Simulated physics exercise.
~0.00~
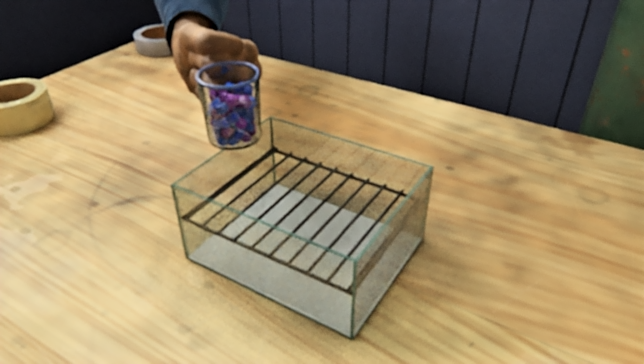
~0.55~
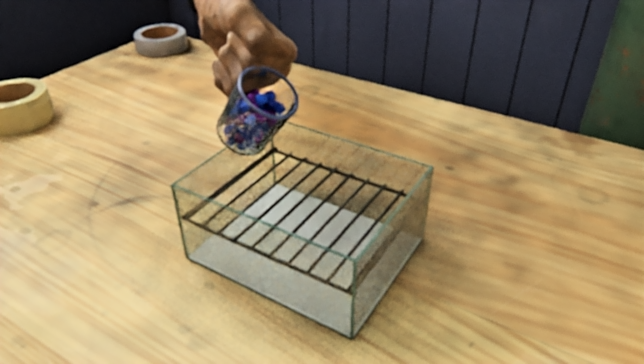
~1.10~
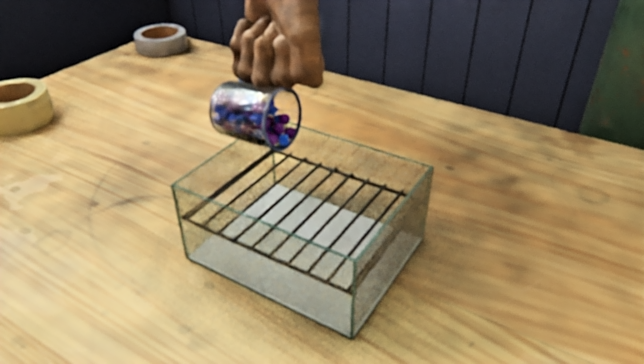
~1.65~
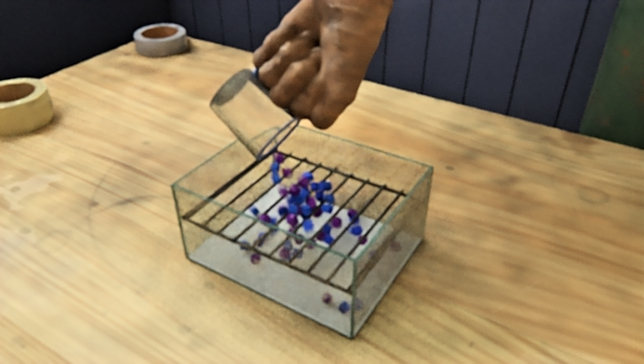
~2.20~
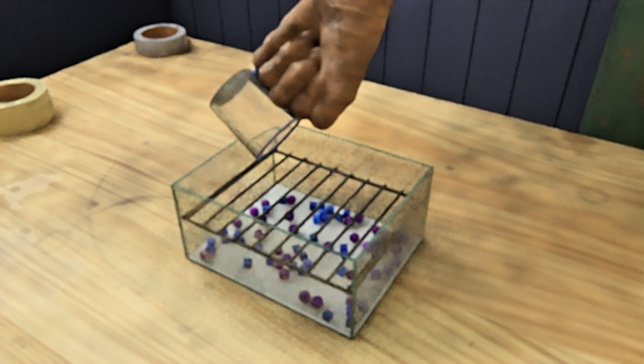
On a wooden table, a hand tips a clear cup of blue and purple pieces, which all fall through a wire rack.
